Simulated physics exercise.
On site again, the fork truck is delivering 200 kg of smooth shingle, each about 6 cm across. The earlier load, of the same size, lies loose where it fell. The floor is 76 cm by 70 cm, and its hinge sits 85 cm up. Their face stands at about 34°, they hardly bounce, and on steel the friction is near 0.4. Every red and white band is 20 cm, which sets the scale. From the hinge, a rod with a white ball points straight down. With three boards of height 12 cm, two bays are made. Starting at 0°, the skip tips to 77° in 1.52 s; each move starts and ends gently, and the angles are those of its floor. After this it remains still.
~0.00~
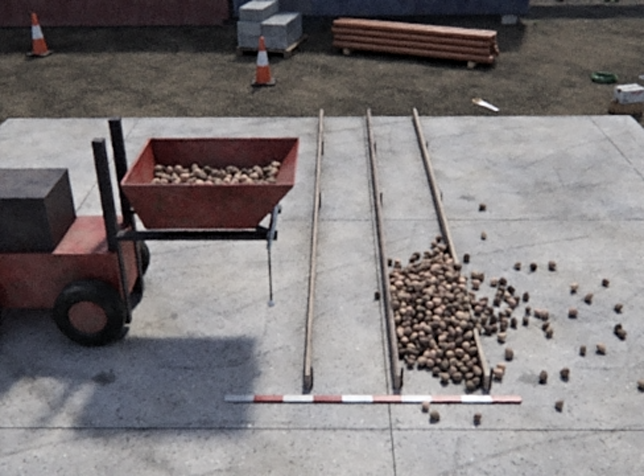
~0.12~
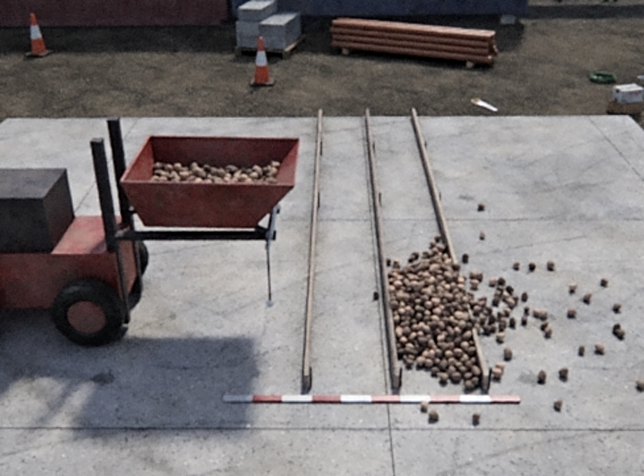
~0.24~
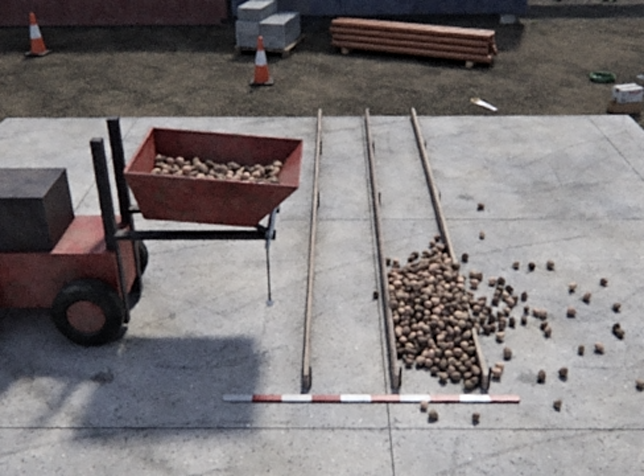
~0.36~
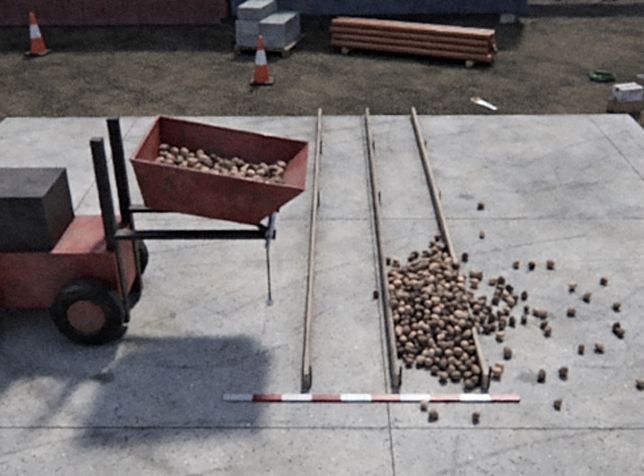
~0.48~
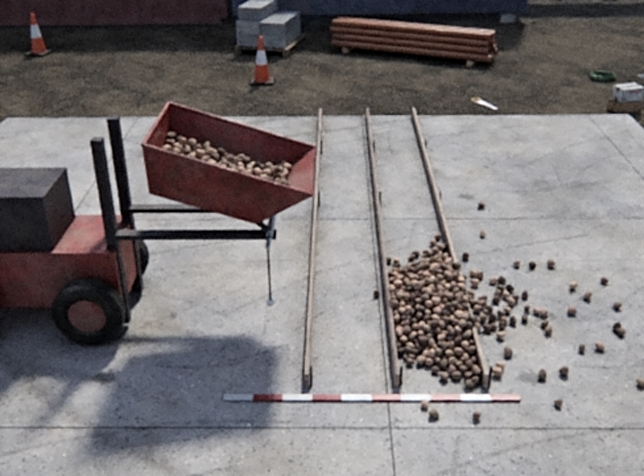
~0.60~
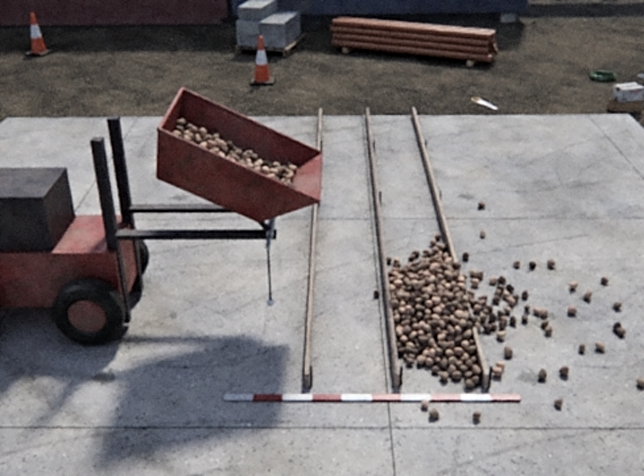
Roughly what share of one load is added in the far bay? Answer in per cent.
I would say 52 per cent.
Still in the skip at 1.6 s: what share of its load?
40 %.
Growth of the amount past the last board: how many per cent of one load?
Some 5 per cent.
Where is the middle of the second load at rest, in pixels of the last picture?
Near (396, 301).
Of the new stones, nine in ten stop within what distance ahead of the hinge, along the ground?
Roughly 130 cm ahead of it.
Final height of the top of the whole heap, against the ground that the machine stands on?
30 cm.
After 1.1 s the floor is at 65°; in per cent of one load, 100 in the skip, 89 in the far bay, 11 past the last board; the foremost stones are past the picture's edge.
After 1.6 s the floor is at 77°; in per cent of one load, 38 in the skip, 35 in the near bay, 117 in the far bay, 11 past the last board; the foremost stones are past the picture's edge.
After 2.0 s the floor is at 77°; in per cent of one load, 7 in the skip, 37 in the near bay, 142 in the far bay, 13 past the last board; the foremost stones are past the picture's edge.
After 4.3 s the floor is at 77°; in per cent of one load, 0 in the skip, 43 in the near bay, 141 in the far bay, 16 past the last board; the foremost stones are past the picture's edge. Net gain in the far bay, 52.
